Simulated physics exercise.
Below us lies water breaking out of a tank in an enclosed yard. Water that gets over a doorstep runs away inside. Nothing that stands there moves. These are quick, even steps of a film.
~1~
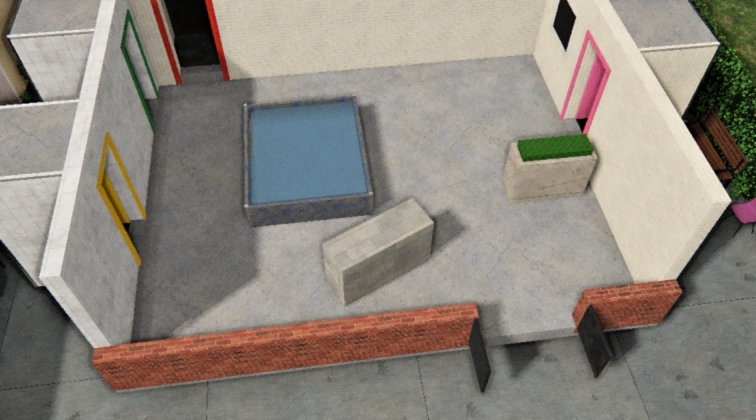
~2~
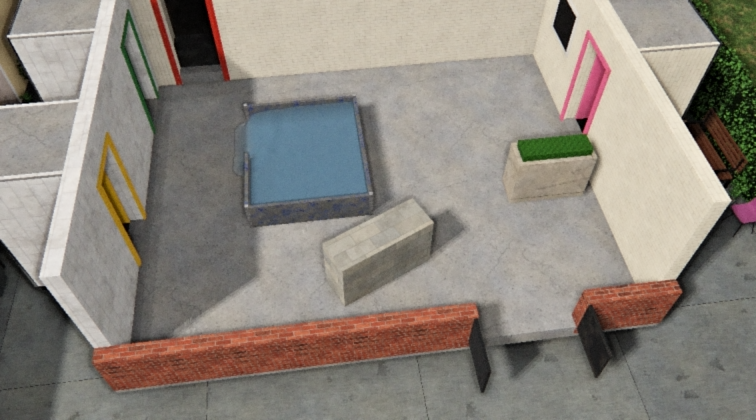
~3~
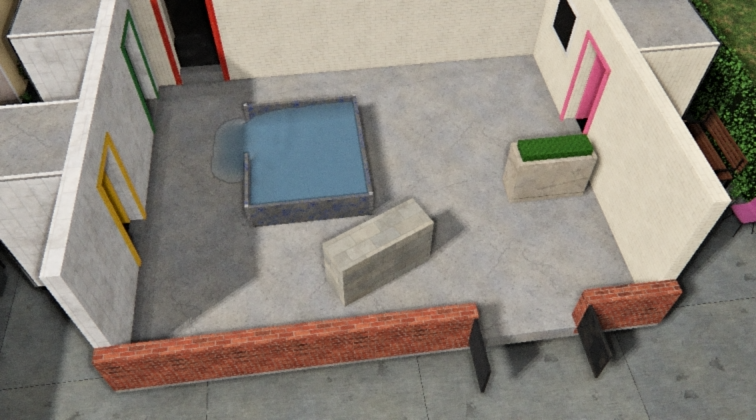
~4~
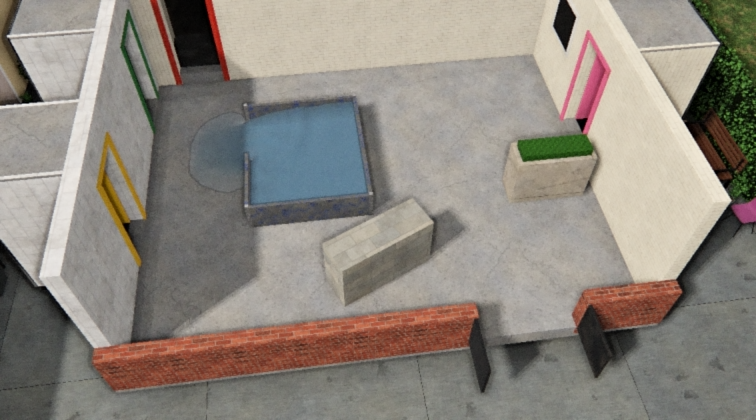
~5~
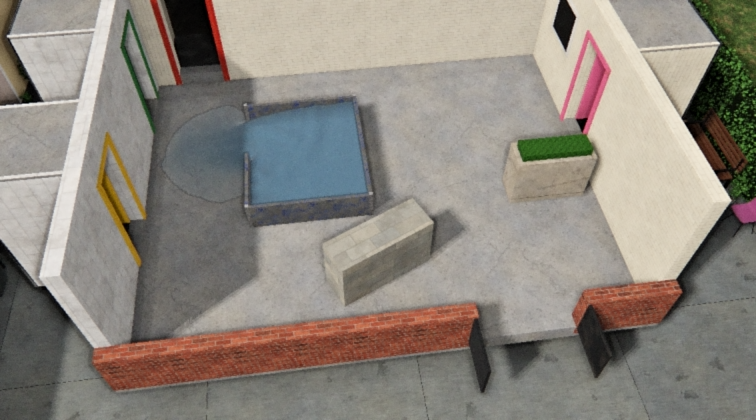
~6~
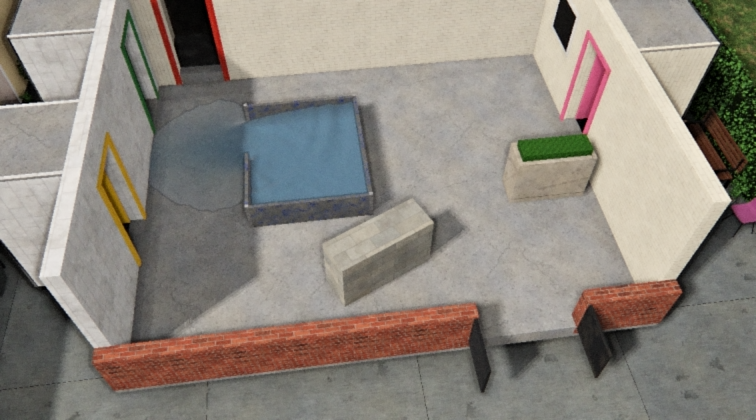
Water pours out of the tank's left side and spreads leftward across the yard floor.
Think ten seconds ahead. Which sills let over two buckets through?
In the end: The pink door admits no more than that; the red door admits no more than that; the green door lets in a lot; the yellow door lets in a lot.
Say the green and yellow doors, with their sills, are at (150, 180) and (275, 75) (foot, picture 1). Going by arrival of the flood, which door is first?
I say the one in green.
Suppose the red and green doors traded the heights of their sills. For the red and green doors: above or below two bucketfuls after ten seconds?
One by one: Red door is over, green door is under.
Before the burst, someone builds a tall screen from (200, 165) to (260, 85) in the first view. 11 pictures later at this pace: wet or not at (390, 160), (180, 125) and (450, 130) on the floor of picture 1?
One after the other: Not flooded, no water, dry.
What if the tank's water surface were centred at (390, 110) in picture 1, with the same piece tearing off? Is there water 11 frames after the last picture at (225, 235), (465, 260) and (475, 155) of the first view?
One after the other: Free of water, clear, no water.
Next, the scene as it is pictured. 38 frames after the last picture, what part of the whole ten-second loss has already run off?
Roughly 75 per cent.
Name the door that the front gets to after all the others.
It is the pink one.
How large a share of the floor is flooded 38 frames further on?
Close to 50 %.
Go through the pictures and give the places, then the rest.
The tank at (305, 150) is whole and still, in the first frame.
The front is at (242, 126), out from the gap at (251, 144), in the second frame.
The front is at (227, 125), out from the gap at (251, 145), in the third frame.
Water pours out at (251, 145) and has run to (195, 172), in the fourth frame.
Water pours out at (251, 145) and has run to (166, 167), in the fifth frame.
The front is at (150, 178), out from the gap at (251, 144), in the sixth frame.
A moment on, water covers 10 % of the floor; the pink door not reached, the red door not reached, the green door under two buckets in, the yellow door not reached.
Next, water covers 15 % of the floor; the pink door not reached, the red door wet at the sill, nothing in, the green door over two buckets in, the yellow door under two buckets in.
Then, water covers 30 % of the floor; the pink door not reached, the red door wet at the sill, nothing in, the green door far over two buckets in, the yellow door under two buckets in.
Later, water covers 50 % of the floor; the pink door not reached, the red door wet at the sill, nothing in, the green door far over two buckets in, the yellow door over two buckets in.
In the end, water covers 80 % of the floor; the pink door wet at the sill, nothing in, the red door wet at the sill, nothing in, the green door far over two buckets in, the yellow door over two buckets in.
